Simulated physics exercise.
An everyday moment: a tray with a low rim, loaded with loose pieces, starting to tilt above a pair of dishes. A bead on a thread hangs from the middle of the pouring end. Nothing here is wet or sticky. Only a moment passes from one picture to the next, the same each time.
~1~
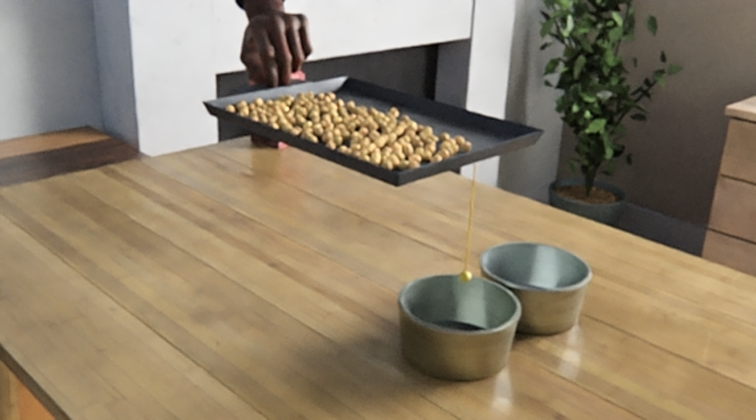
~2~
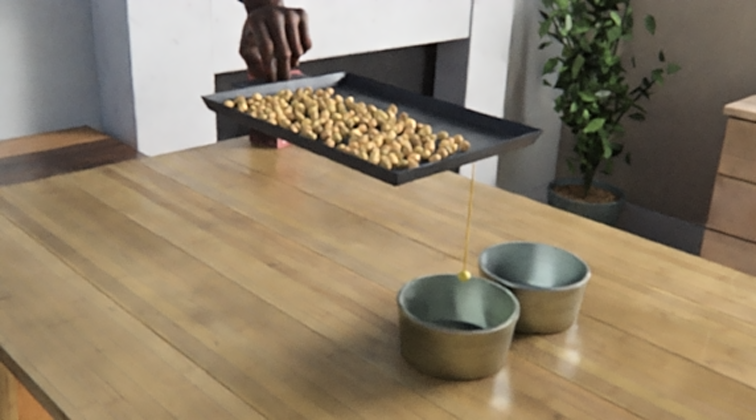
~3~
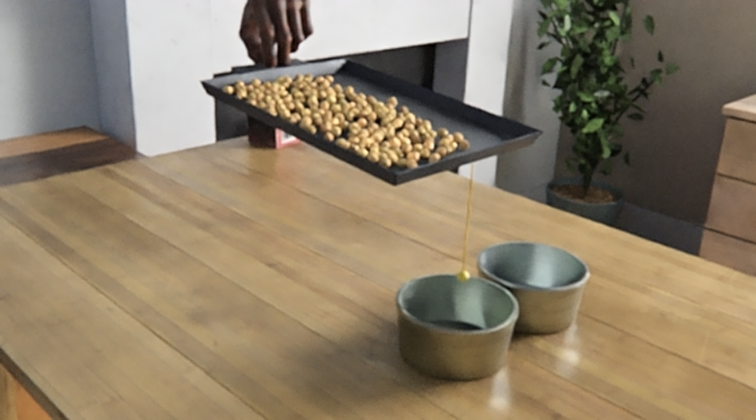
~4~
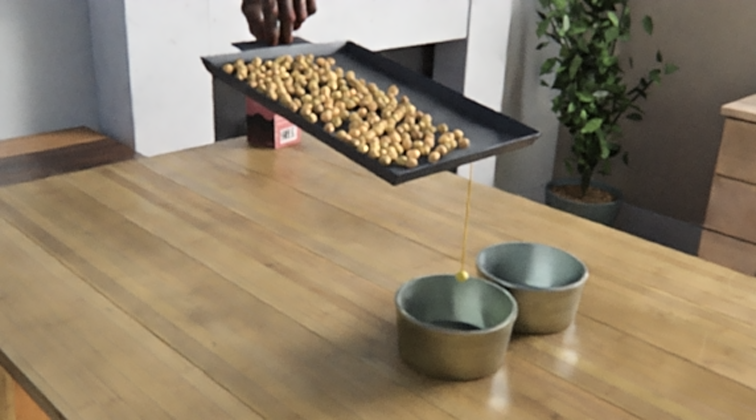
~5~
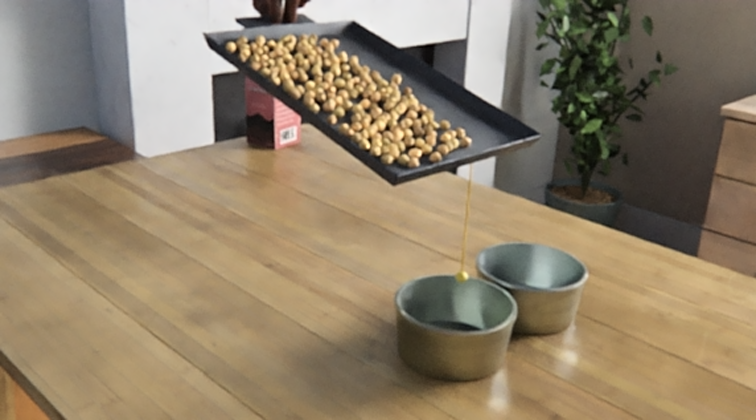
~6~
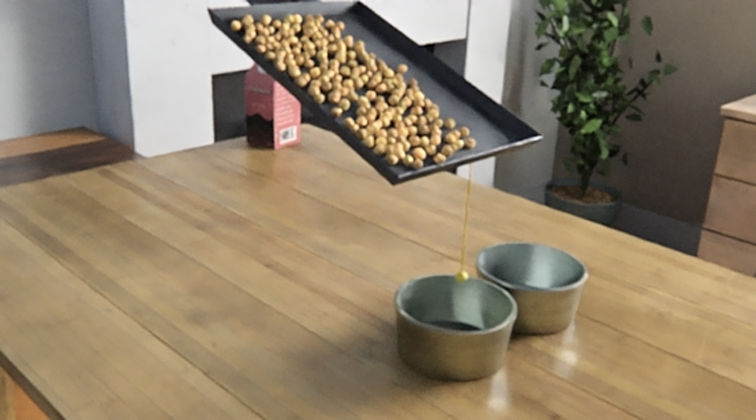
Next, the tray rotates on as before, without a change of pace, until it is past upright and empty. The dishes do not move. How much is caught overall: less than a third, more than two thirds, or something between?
Caught overall: Between a third and two thirds.
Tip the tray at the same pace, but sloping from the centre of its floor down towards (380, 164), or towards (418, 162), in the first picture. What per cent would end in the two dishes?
Near 10 % and 30 %.
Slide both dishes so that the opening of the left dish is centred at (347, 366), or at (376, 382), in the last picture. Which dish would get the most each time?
In turn: The right one; the right dish.
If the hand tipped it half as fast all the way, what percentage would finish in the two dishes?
Close to 50 per cent.
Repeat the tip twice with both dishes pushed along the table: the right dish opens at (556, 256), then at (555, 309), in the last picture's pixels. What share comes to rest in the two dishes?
Near 40 % and 70 %.
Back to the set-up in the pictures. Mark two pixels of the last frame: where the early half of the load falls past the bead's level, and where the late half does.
First near (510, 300), later near (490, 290).
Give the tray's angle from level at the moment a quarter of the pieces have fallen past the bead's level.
At some 70 degrees.
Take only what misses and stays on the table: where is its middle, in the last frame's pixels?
Close to (571, 402).
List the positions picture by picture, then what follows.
The first frame shows corners of the pouring end at (398, 171) and (536, 130), level; middle of the load at (346, 124), dried chickpeas; left dish at (504, 345); right dish at (578, 303); bead on its thread at (465, 277).
The second frame shows corners of the pouring end at (397, 170) and (535, 130), level; middle of the load at (345, 121).
The third frame shows corners of the pouring end at (396, 170) and (535, 130), tipped barely, level across its low end; middle of the load at (345, 112).
The fourth frame shows corners of the pouring end at (396, 170) and (535, 132), tipped a little, level across its low end; middle of the load at (346, 100).
The fifth frame shows corners of the pouring end at (397, 171) and (535, 133), tipped clearly, level across its low end; middle of the load at (349, 88).
The sixth frame shows corners of the pouring end at (398, 171) and (536, 134), tipped clearly, level across its low end; middle of the load at (354, 77); left dish at (500, 345); right dish at (574, 303).
Soon after the last picture, tray tipped steeply; about half on the tray; a stray few in the left dish; a stray few in the right dish; a stray few outside both; about a third in the air.
A little later, tray tipped past a quarter turn; about a quarter in the left dish; a small part in the right dish; about half outside both; a small part in the air.
Later still, tray tipped past a quarter turn; about a quarter in the left dish; a small part in the right dish; about half outside both.
At rest, tray tipped past a quarter turn; about a quarter in the left dish; a small part in the right dish; about half outside both.
